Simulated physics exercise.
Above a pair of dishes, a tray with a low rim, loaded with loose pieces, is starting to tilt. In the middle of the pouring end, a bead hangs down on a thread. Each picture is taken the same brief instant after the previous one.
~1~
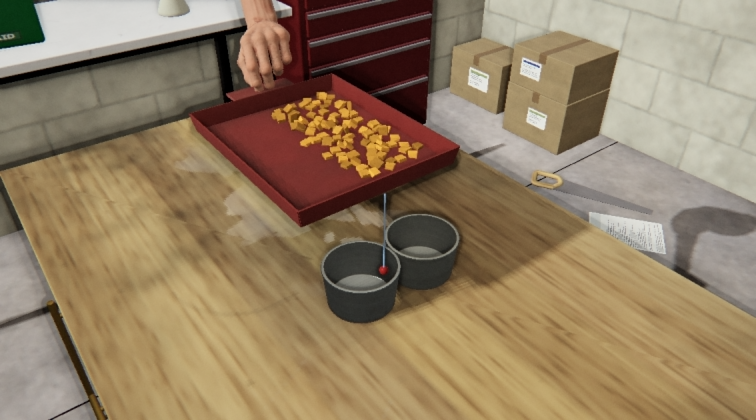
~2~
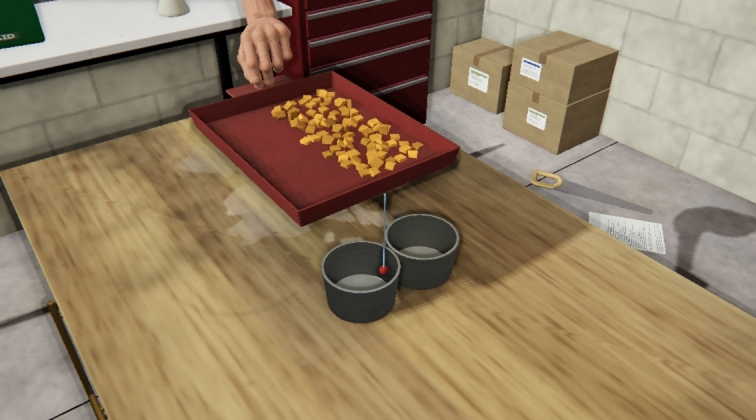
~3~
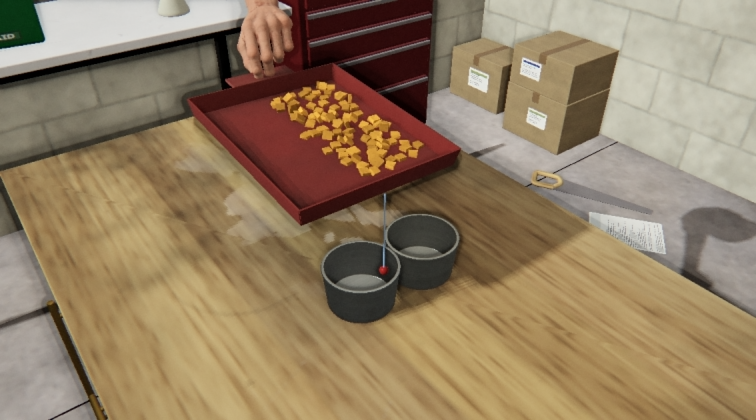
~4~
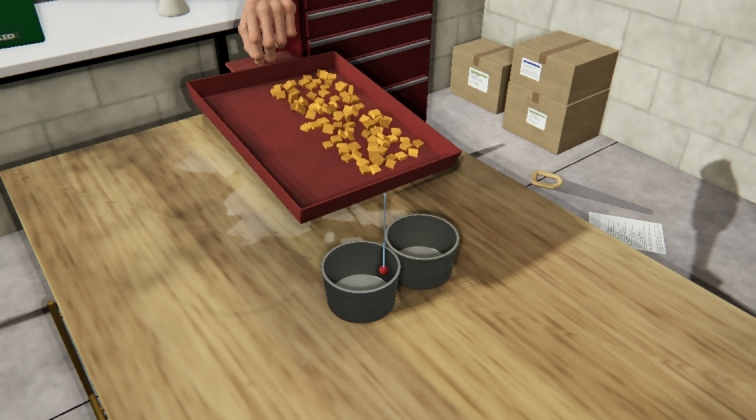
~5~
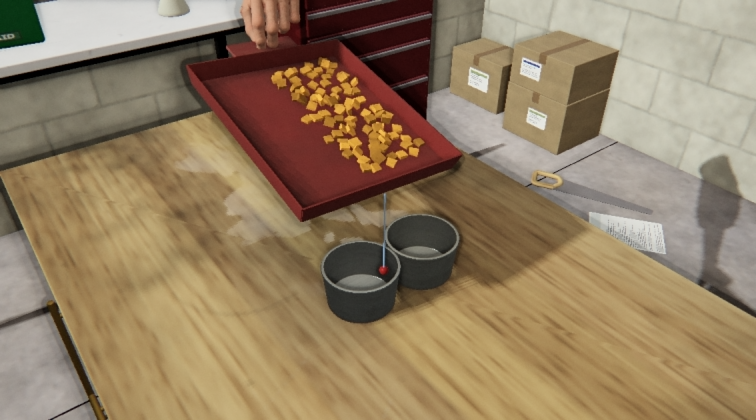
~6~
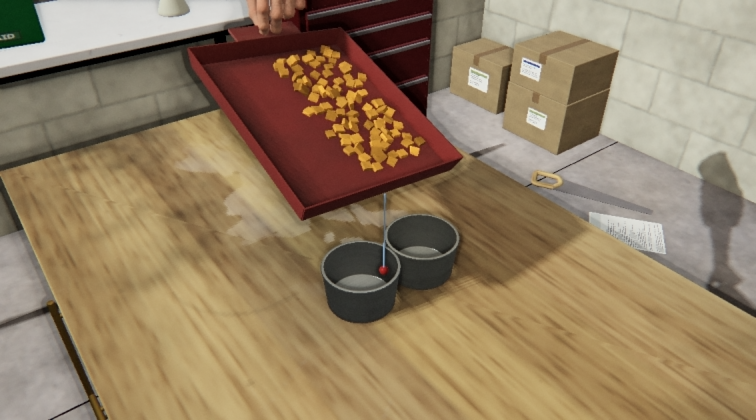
In a workshop with pale block walls, a wooden table is seen from above at an angle that stays fixed. A hand is at the far end of a red tray loaded with small orange-yellow pieces, above two dark grey dishes, with a red bead hanging on a thread and cardboard boxes behind. The tray's far end rises steadily with the hand, tilting the tray toward the dishes.
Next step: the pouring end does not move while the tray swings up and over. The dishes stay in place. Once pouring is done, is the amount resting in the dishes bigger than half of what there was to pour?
No, it is under half.
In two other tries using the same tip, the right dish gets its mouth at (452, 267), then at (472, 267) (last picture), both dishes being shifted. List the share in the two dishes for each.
Trial 1 about 90 %, trial 2 about 90 %.
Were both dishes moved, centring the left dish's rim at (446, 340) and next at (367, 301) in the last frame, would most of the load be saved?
For the two places in order: A minority share, a majority share.
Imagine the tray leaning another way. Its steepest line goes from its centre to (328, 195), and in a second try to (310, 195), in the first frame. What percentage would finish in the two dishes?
First case about 0 percent; second case about 0 percent.
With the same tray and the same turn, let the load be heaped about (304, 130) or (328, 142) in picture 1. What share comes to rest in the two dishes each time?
You'd get 10 % the first time and 10 % the second.
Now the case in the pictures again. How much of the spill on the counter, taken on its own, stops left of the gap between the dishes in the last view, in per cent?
I'd put it at around 0 per cent.
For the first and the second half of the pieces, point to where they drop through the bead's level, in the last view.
Around (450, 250) first; around (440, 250) second.
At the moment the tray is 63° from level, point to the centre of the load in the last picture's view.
The load's middle is around (422, 156).
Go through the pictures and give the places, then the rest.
In the first frame, corners of the pouring end near (300, 208) and (454, 146), level; middle of the load near (346, 129), small crackers; left dish near (384, 300); right dish near (445, 268); bead on its thread near (384, 270).
In the second frame, corners of the pouring end near (300, 208) and (455, 146), level; middle of the load near (346, 128).
In the third frame, corners of the pouring end near (301, 207) and (455, 148), tipped barely, lowest at the right corner; middle of the load near (346, 123).
In the fourth frame, corners of the pouring end near (302, 206) and (456, 150), tipped a little, lowest at the right corner; middle of the load near (347, 117).
In the fifth frame, corners of the pouring end near (304, 205) and (457, 153), tipped a little, lowest at the right corner; middle of the load near (349, 110).
In the sixth frame, corners of the pouring end near (306, 205) and (458, 155), tipped clearly, lowest at the right corner; middle of the load near (351, 104); left dish near (384, 300); right dish near (445, 268).
Shortly afterwards, tray tipped steeply; the whole lot on the tray.
Next, tray tipped past a quarter turn; near two thirds on the tray; only a few in the right dish; near a third outside both; a little in the air.
Some moments later, tray tipped past a quarter turn; a little in the right dish; the bulk outside both.
In the end, tray tipped past a quarter turn; none at all in the left dish; a little in the right dish; the bulk outside both.
